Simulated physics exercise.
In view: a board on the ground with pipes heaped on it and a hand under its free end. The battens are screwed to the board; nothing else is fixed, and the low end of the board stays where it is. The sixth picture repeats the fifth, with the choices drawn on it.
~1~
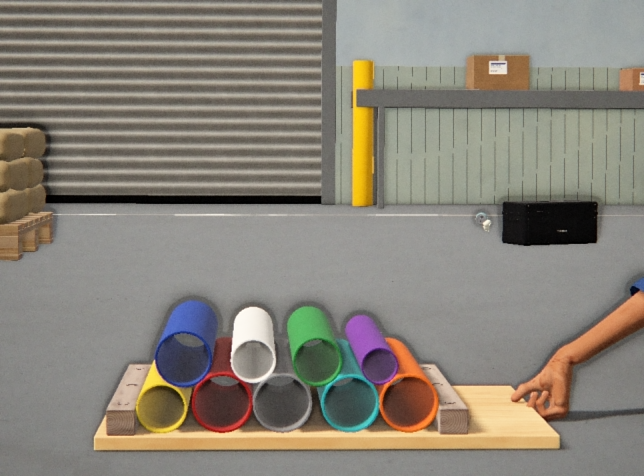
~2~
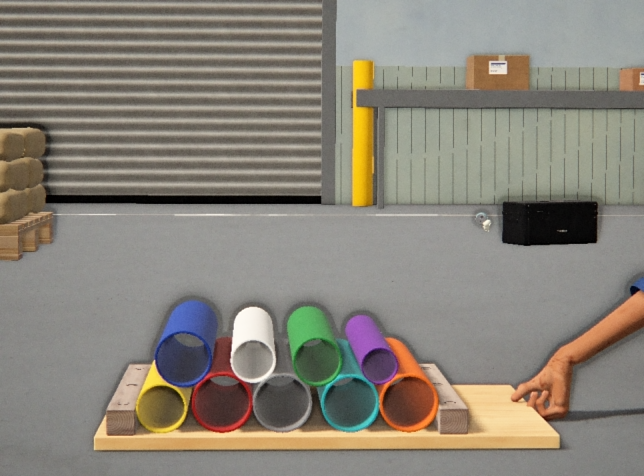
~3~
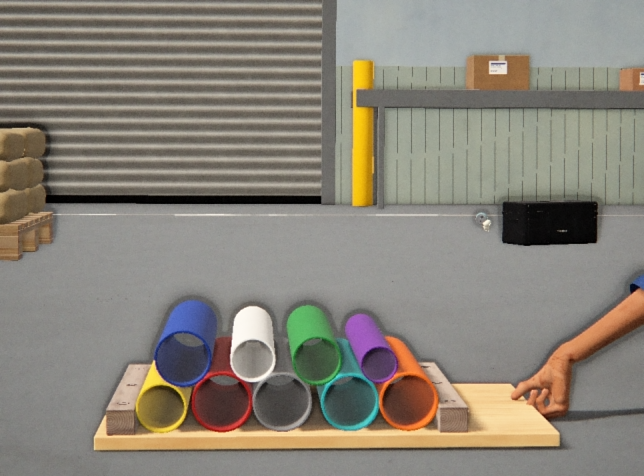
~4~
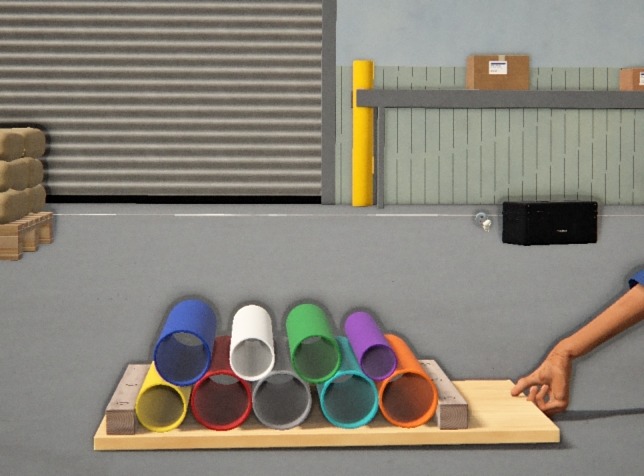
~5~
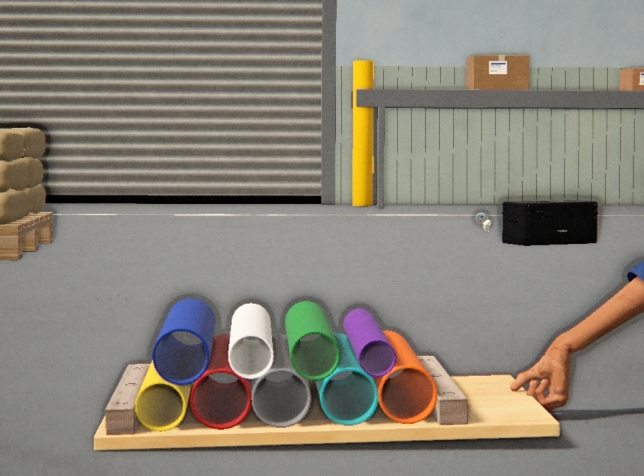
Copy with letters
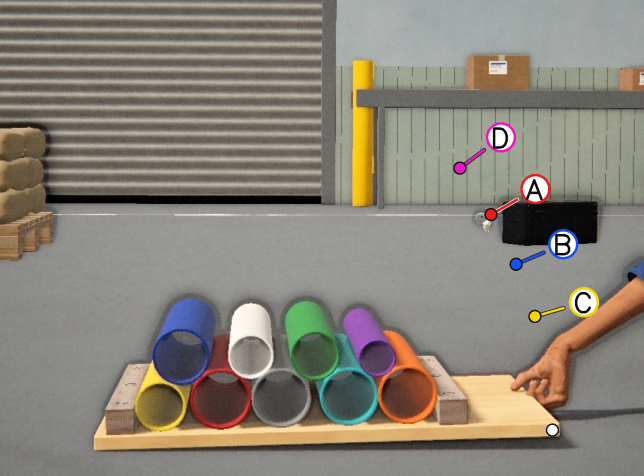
A hand reaching in from the right slowly lifts the free end of a pale wooden board on a grey warehouse floor, seen from the front by a still camera. Nine coloured pipes lie heaped between two battens, blue, white, green and purple above yellow, red, grey, turquoise and orange. The board's right end rises slightly, and the pipes shift very little with it.
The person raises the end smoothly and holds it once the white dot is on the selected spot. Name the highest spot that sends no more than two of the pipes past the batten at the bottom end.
Mark A is as high as it can go.
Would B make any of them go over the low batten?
Yes.
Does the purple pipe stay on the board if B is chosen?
Yes.
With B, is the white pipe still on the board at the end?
The white pipe: Yes.
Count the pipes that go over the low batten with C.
At C the number is none.
On the marked copy, A at (491, 215); B at (516, 264); C at (535, 317); D at (460, 168); the white dot at (553, 430).
Taking A. A third of the way, board at 17°.
Two thirds of the way, board at 30°.
When it is over, board at 30°, one over the low batten (blue).
As for the rest, B one over the low batten (blue); C none over the low batten; D four over the low batten (purple, white, blue, green).
